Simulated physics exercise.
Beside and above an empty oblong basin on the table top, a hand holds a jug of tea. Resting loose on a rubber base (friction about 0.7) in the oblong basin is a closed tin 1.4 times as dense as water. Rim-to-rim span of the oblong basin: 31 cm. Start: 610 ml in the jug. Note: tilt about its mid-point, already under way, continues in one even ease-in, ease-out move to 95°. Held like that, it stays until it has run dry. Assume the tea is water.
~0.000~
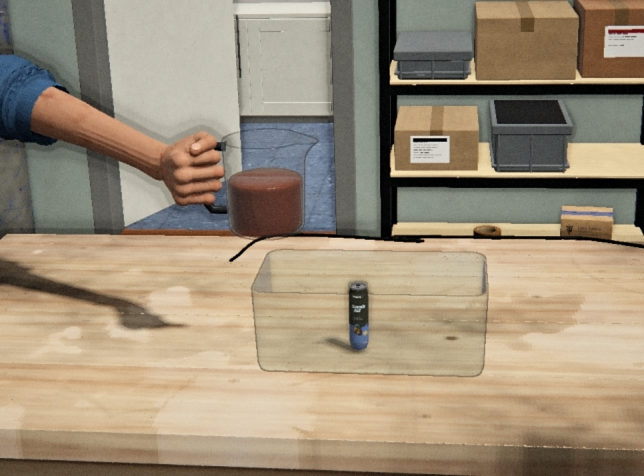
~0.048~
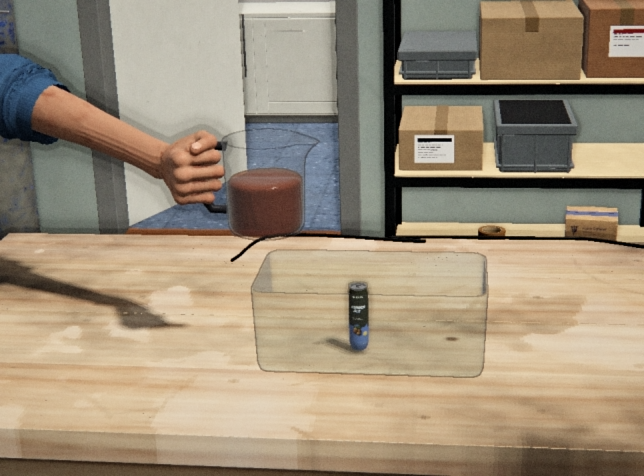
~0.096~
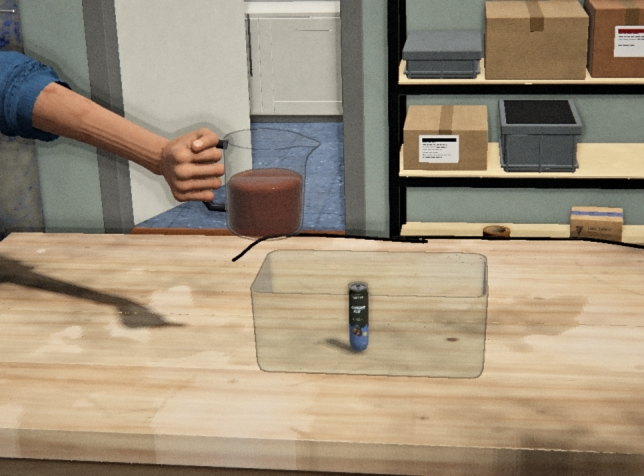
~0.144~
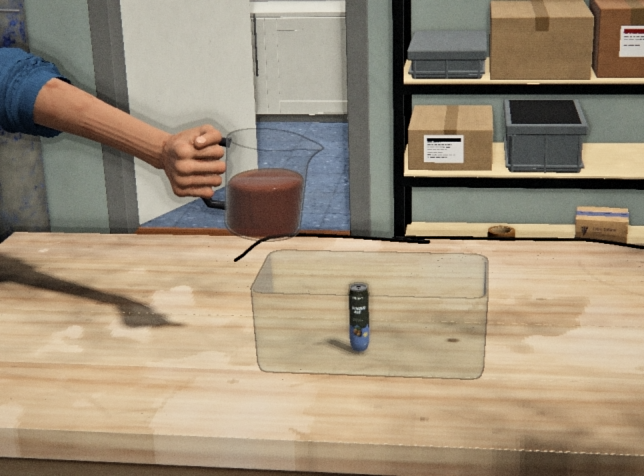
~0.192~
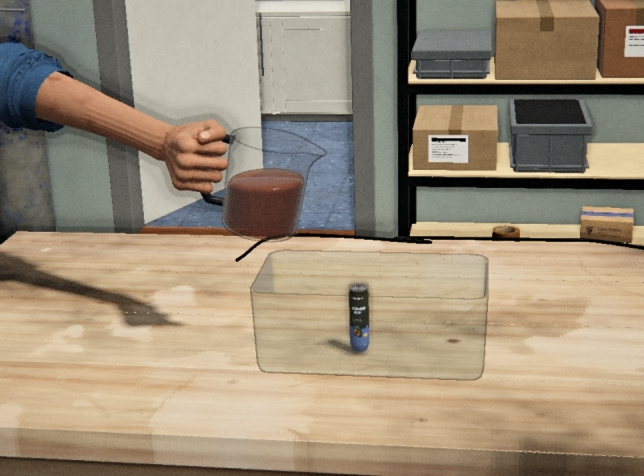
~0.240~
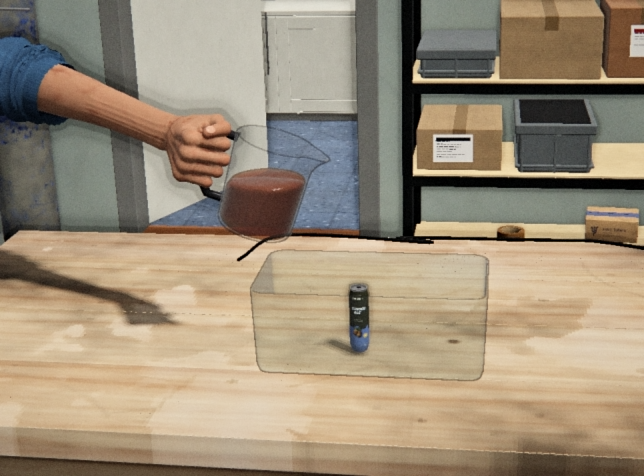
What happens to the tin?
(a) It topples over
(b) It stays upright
It stays upright.
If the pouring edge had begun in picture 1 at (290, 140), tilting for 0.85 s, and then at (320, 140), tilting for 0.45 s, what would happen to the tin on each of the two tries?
The tin overturns the first time and stays vertical the second time.
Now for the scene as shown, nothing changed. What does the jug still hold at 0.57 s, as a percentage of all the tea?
I reckon about 92 in a hundred is still held.
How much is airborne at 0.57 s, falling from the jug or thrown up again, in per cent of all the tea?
Roughly 7 percent.
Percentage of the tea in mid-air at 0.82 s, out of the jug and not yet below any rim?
Near 20 in a hundred.
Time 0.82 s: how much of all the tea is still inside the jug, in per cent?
Some 42 per cent.
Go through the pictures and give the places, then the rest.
Tilt 0°; pouring edge (319, 140); surface from (229, 176) to (302, 177); the oblong basin's rim runs from (260, 271) to (486, 275); the tin's top is at (358, 288), in the first frame.
Tilt 1°; pouring edge (319, 141); surface from (229, 176) to (303, 176), in the second frame.
Tilt 3°; pouring edge (321, 143); surface from (229, 177) to (303, 177), in the third frame.
Tilt 7°; pouring edge (324, 147); surface from (230, 178) to (304, 177), in the fourth frame.
Tilt 11°; pouring edge (327, 153); surface from (230, 179) to (305, 178), in the fifth frame.
Tilt 17°; pouring edge (331, 160); surface from (229, 178) to (306, 179), in the sixth frame.
Then, 0.57 s in, the tilt is 72° and 93 per cent is still to pour; the tin stands where it began.
Then, 0.82 s in, the tilt is 95° and 43 per cent is still to pour; the tin stands where it began.
Then, 1.07 s in, the tilt is 95° and 13 per cent is still to pour; the tin stands where it began.
Then, 1.35 s in, the tilt is 95° and 3 per cent is still to pour; the tin leans 8°.
Finally, the tin stands where it began.
